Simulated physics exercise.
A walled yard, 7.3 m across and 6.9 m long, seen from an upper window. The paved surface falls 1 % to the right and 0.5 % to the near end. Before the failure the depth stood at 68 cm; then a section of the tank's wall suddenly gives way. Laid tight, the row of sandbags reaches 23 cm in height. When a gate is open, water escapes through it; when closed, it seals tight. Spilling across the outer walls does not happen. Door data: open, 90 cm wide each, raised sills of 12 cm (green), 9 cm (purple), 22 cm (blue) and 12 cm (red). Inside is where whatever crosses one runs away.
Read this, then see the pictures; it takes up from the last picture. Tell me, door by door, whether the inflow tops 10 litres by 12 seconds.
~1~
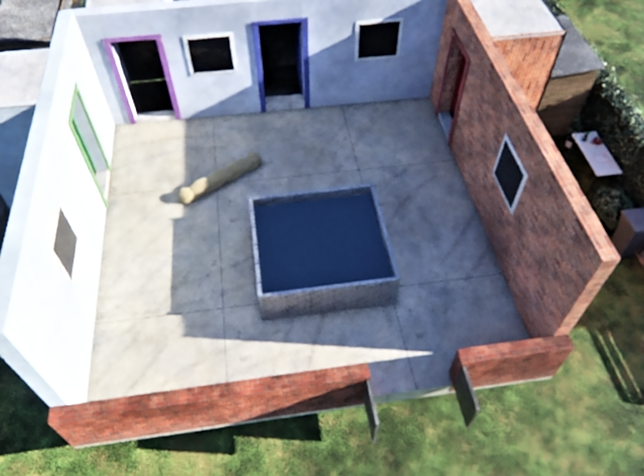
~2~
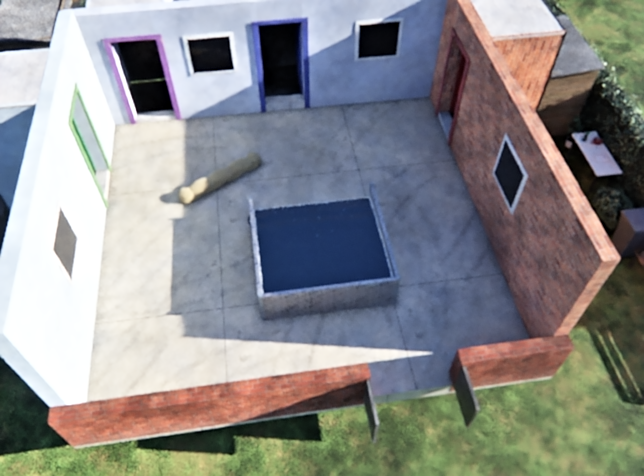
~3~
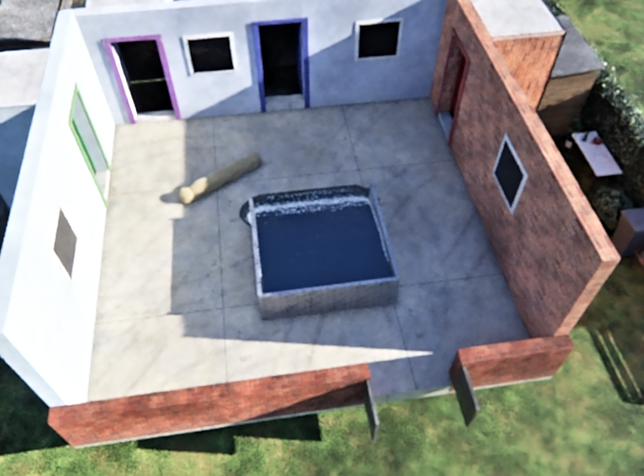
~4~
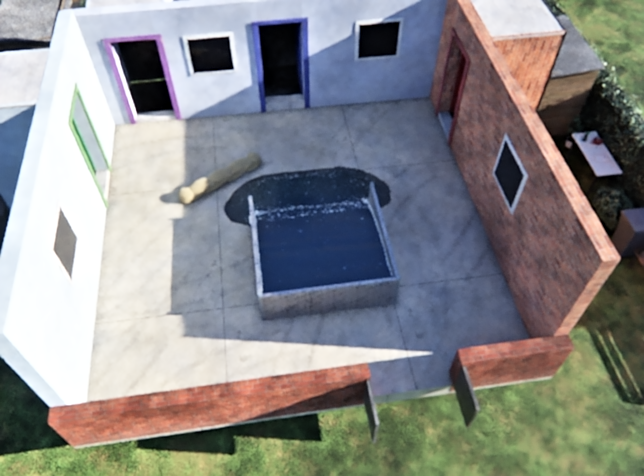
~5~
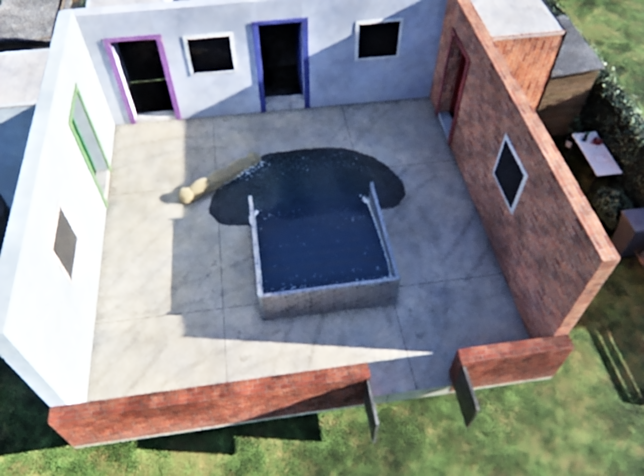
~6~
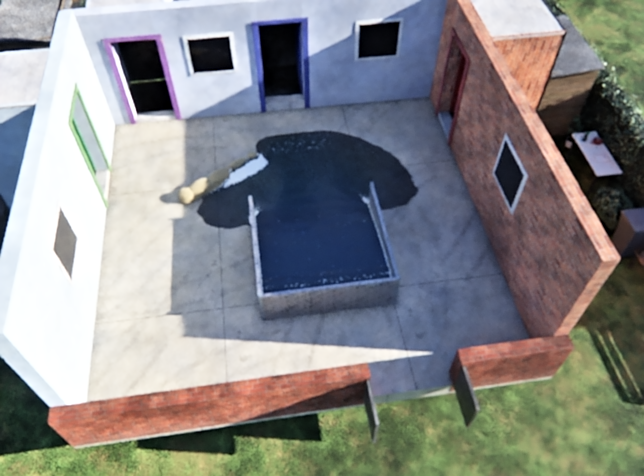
Result: For the green door I'd say within the limit, for the purple door I'd say within the limit, for the blue door I'd say above the limit, for the red door I'd say above the limit.
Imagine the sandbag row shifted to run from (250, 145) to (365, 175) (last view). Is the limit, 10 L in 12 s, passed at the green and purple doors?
Well, the green one ends up more than allowed and the purple one ends up more than allowed.
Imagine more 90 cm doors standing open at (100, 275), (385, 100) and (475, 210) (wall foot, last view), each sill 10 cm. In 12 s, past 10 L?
Result in order - not enough, more than that, not enough.
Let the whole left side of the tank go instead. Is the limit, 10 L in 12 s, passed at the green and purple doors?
Against that limit the green door gives a greater amount and the purple door gives a greater amount.
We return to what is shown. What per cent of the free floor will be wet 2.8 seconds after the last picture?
I'd say around 55 %.
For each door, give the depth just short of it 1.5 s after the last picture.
Depths in centimetres - green: 0, purple: 1, blue: 38, red: 11.
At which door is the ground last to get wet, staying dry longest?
Green.
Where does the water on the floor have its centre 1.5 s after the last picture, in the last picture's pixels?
The water's centre is around (314, 184).
Then, 0.7 s after the last picture water covers 30 % of the floor and is deepest (42 cm) near (290, 110); green door not reached, purple door not reached, blue door 38 cm at the sill, 15 L in, red door not reached.
Then, 1.5 s after the last picture water covers 40 % of the floor and is deepest (41 cm) near (305, 109); green door not reached, purple door not reached, blue door 38 cm at the sill, 85 L in, red door 11 cm at the sill, 0 L in.
Then, 2.8 s after the last picture water covers 55 % of the floor and is deepest (36 cm) near (425, 98); green door not reached, purple door 5 cm at the sill, 0 L in, blue door 22 cm at the sill, 140 L in, red door 25 cm at the sill, 38 L in.
Then, 6.3 s after the last picture water covers 90 % of the floor and is deepest (18 cm) near (531, 359); green door 7 cm at the sill, 0 L in, purple door 6 cm at the sill, 1 L in, blue door 7 cm at the sill, 143 L in, red door 14 cm at the sill, 135 L in.
Then, 11.3 s after the last picture water covers 95 % of the floor and is deepest (14 cm) near (510, 362); green door 3 cm at the sill, 0 L in, purple door 3 cm at the sill, 1 L in, blue door 4 cm at the sill, 143 L in, red door 6 cm at the sill, 137 L in.
